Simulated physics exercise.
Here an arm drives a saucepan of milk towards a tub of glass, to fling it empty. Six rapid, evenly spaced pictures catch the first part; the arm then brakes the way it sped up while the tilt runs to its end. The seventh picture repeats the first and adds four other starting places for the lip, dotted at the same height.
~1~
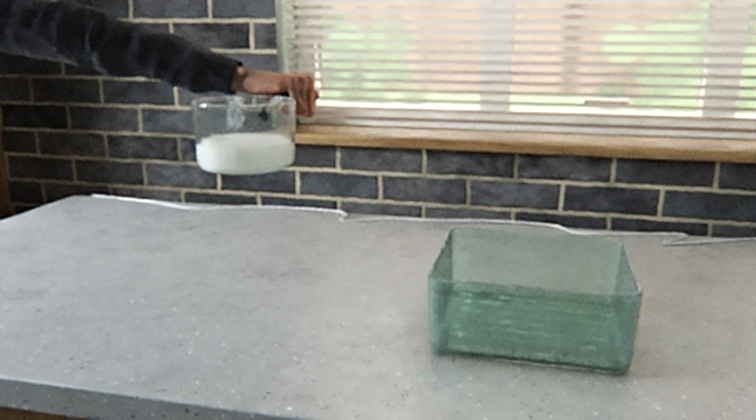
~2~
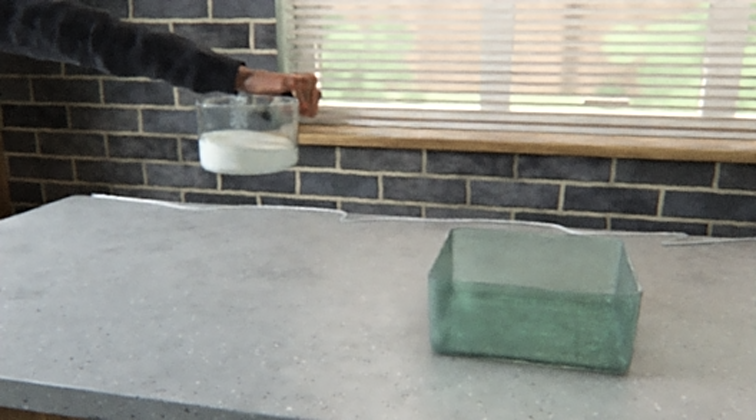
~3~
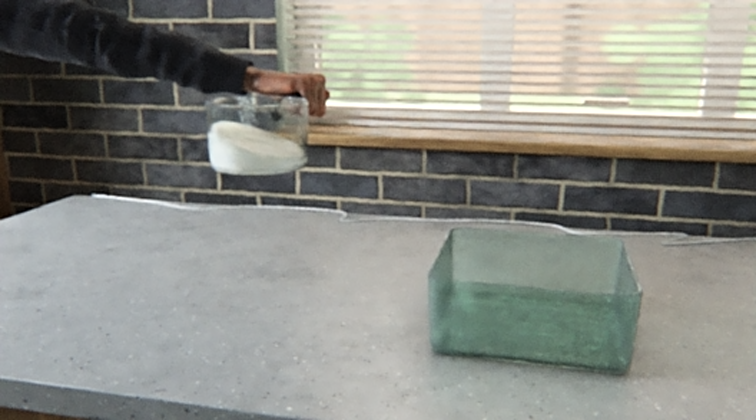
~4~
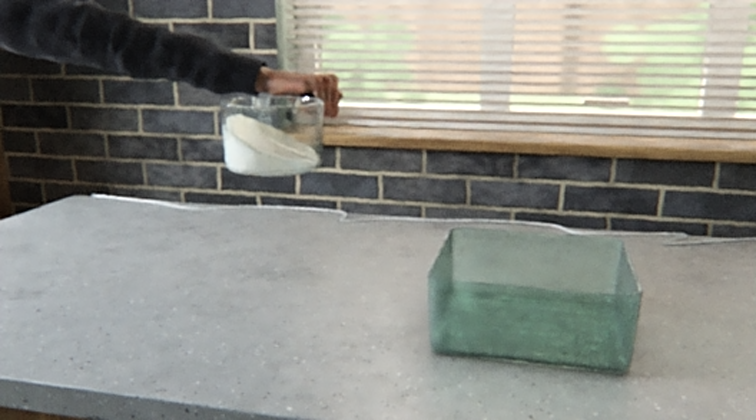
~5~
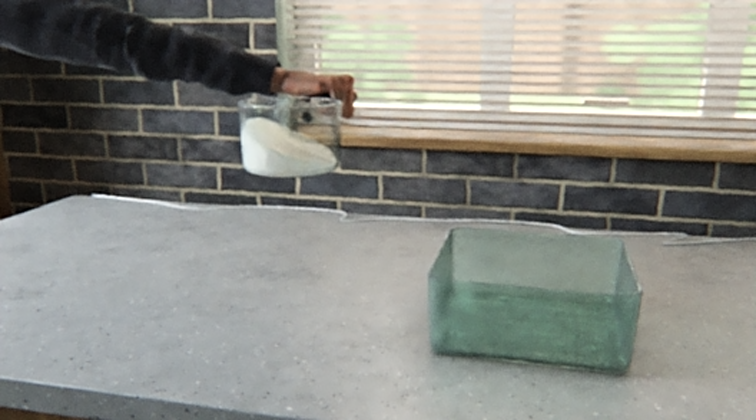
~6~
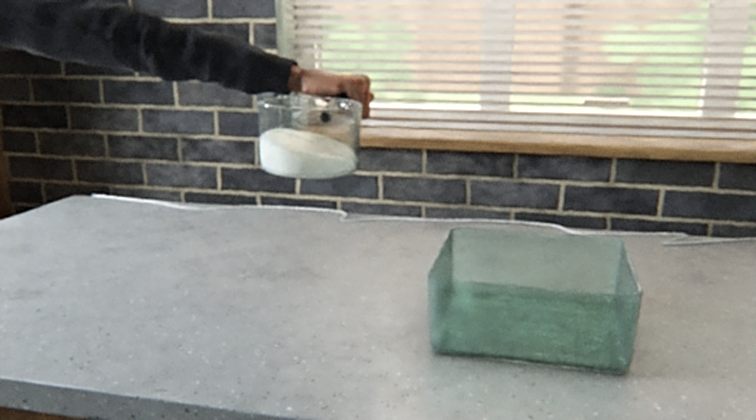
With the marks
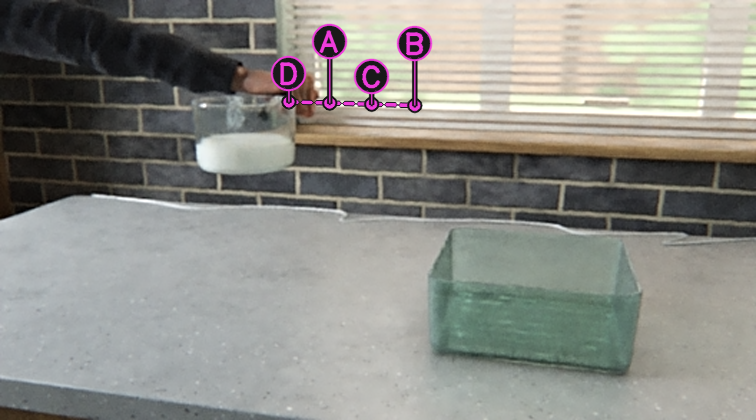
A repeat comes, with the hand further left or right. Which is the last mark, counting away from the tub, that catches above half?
A will do.
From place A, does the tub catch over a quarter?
Yes, clearly.
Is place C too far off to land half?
No.
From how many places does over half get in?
Three of the four.
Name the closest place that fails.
That is place D.
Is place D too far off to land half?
Yes, that goes wrong.
On the marked copy, A at (329, 103); B at (414, 105); C at (371, 104); D at (288, 101).
If A is chosen, about 82 % lands in the tub, 10 % falls short and 8 % goes beside or beyond.
If B is chosen, about 91 % lands in the tub, 4 % falls short and 5 % goes beside or beyond.
If C is chosen, about 93 % lands in the tub, 2 % falls short and 5 % goes beside or beyond.
If D is chosen, about 30 % lands in the tub, 67 % falls short and 3 % goes beside or beyond.
